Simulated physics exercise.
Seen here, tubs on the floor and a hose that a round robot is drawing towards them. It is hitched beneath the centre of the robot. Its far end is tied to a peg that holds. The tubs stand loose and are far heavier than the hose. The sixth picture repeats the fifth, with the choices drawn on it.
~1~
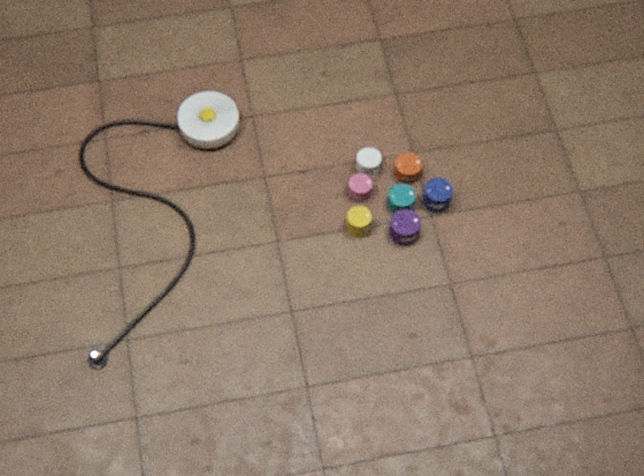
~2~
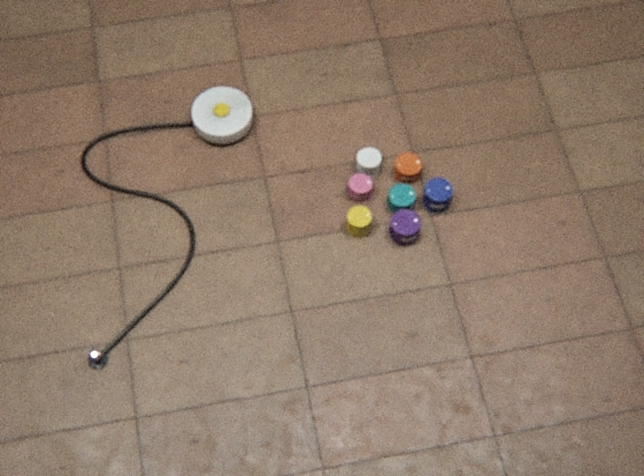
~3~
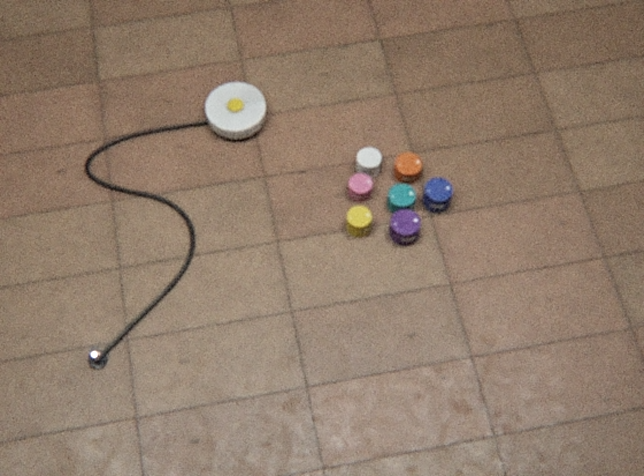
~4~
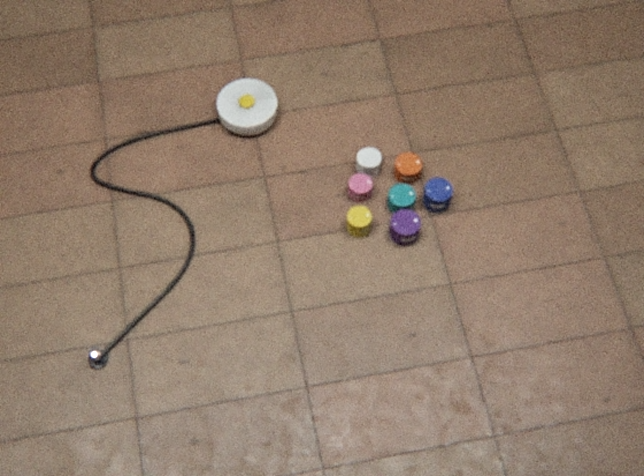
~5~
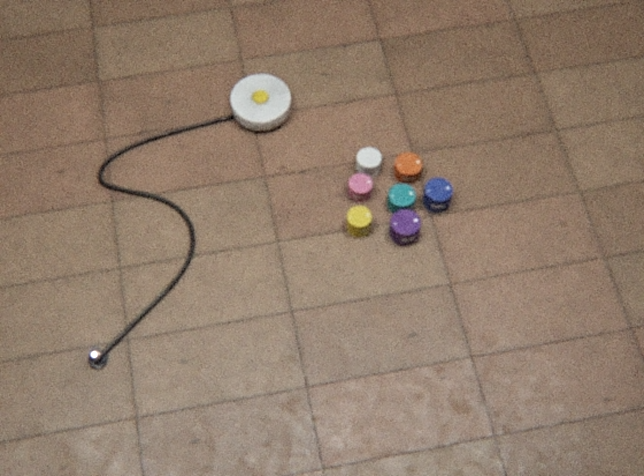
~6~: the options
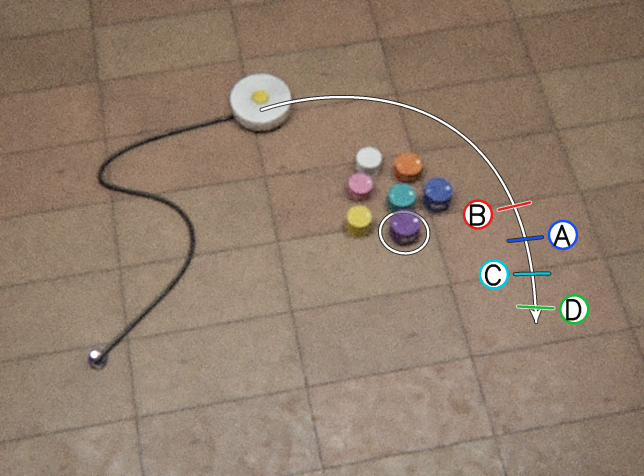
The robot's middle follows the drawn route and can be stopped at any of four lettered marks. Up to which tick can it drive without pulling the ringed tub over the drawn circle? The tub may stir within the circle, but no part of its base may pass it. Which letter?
Stop at B.
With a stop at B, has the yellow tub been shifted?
No.
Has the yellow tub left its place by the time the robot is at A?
By then, no.
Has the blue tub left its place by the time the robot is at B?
By then, no.
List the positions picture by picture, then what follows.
Turquoise tub (401, 199); pink tub (360, 188); purple tub (405, 227), in the first picture.
Robot (223, 116); yellow tub (359, 222), in the second picture.
Robot (236, 112); orange tub (408, 168), in the third picture.
Robot (248, 108); blue tub (438, 195), in the fourth picture.
Robot (261, 104); pink tub (360, 188); purple tub (405, 227); yellow tub (359, 222), in the fifth picture.
On the marked copy, A at (525, 239); B at (514, 206); C at (532, 274); D at (536, 307); the ring at (404, 232); the route from (262, 110) via (463, 136) to (536, 322).
Taking B. A third of the way, robot (367, 92); purple tub (405, 227).
Two thirds of the way, robot (464, 130); purple tub (405, 227).
When it is over, robot (516, 200); orange tub (410, 181); white tub (383, 181); purple tub (405, 227); the purple tub is still in its ring.
As for the rest, A drags the ringed tub to (408, 243); C drags the ringed tub to (413, 260); D drags the ringed tub to (419, 272).
